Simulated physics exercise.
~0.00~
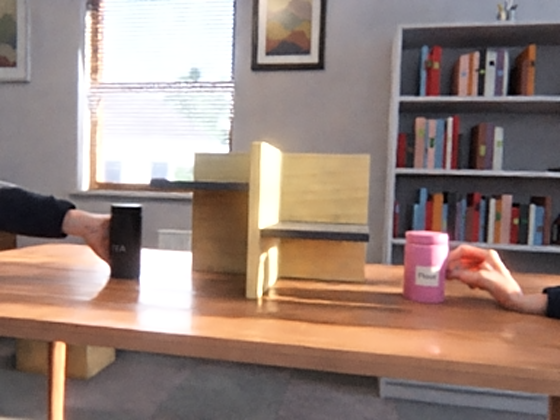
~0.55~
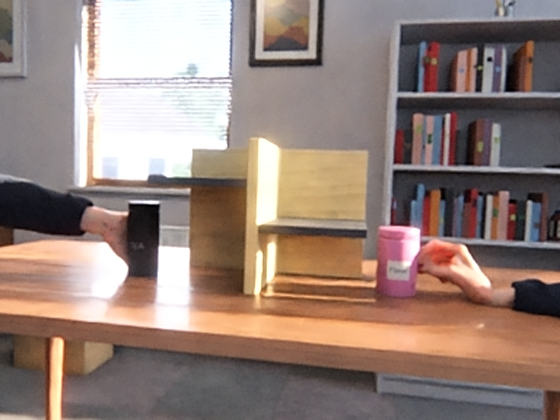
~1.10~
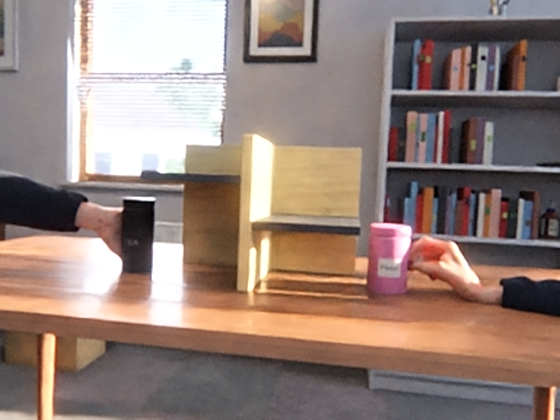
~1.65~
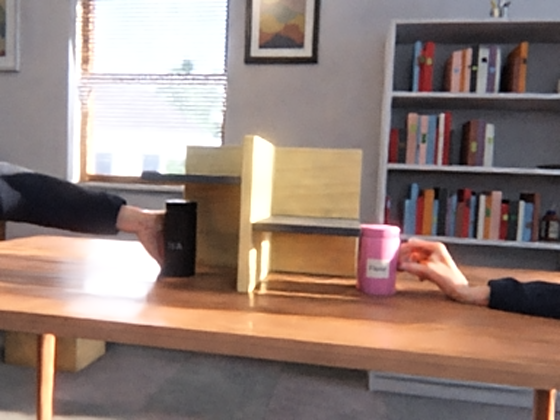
Two hands slid a black jar and a pink jar across a wooden table from opposite sides toward a shelved stand, pausing briefly before the black one slipped partway under its shelf while the pink one stopped against the other shelf's edge.
